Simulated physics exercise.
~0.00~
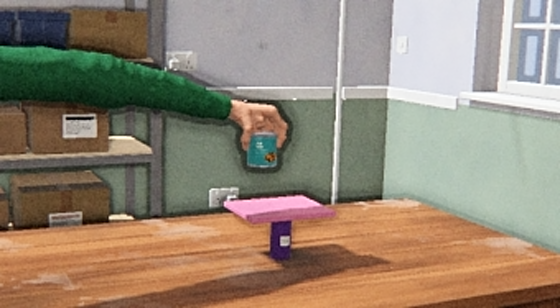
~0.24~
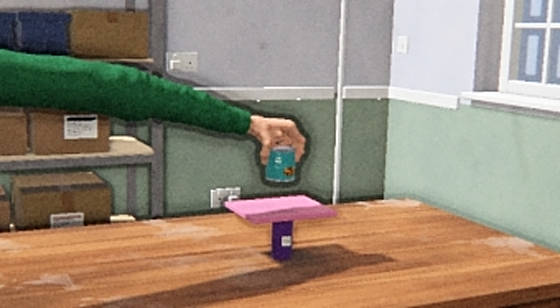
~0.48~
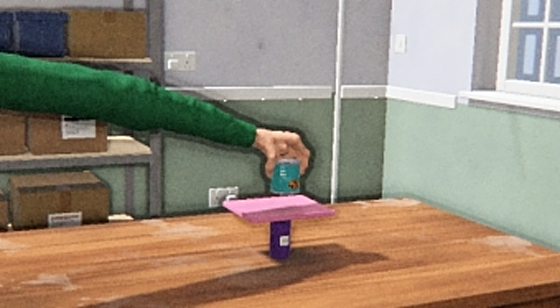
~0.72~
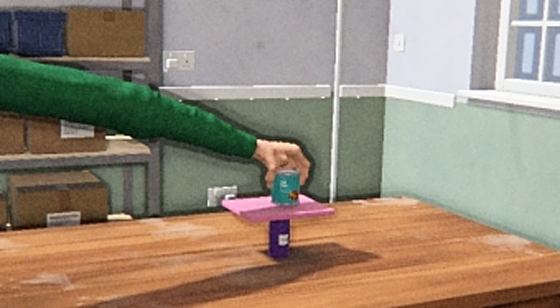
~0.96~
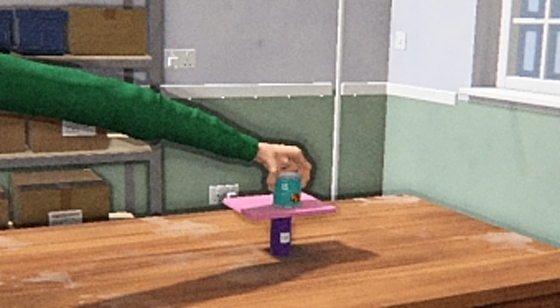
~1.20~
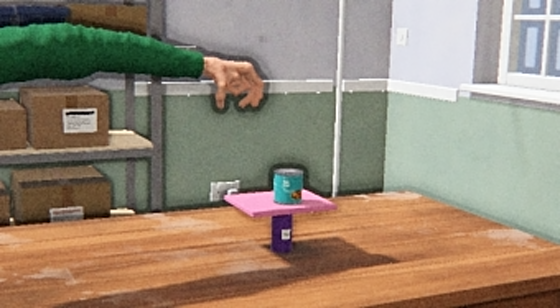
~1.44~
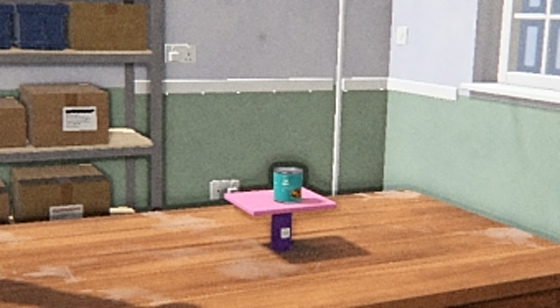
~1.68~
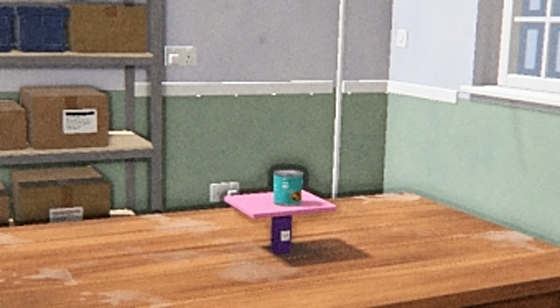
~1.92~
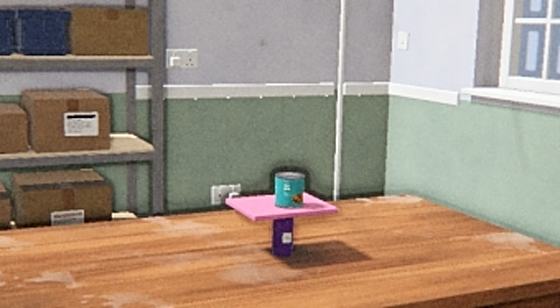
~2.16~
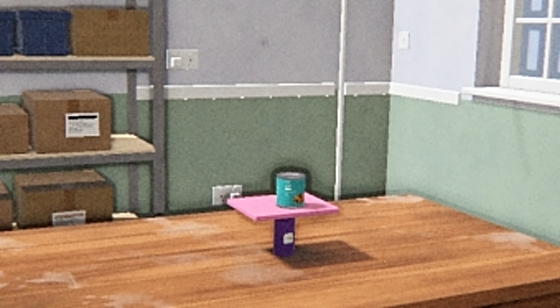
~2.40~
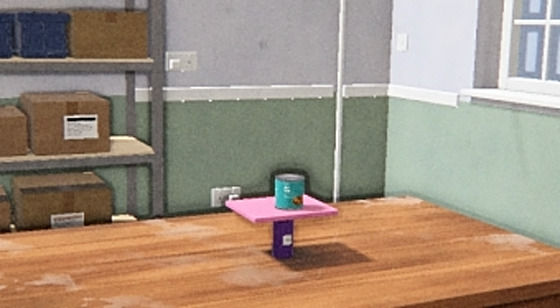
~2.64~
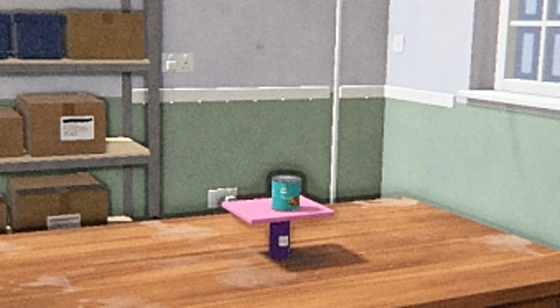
A hand in a green sleeve lowered a turquoise tin onto a pink lid balanced across an upright purple shaker on a wooden table, then let go and drew back out of view to the left, leaving the little stack standing steady.
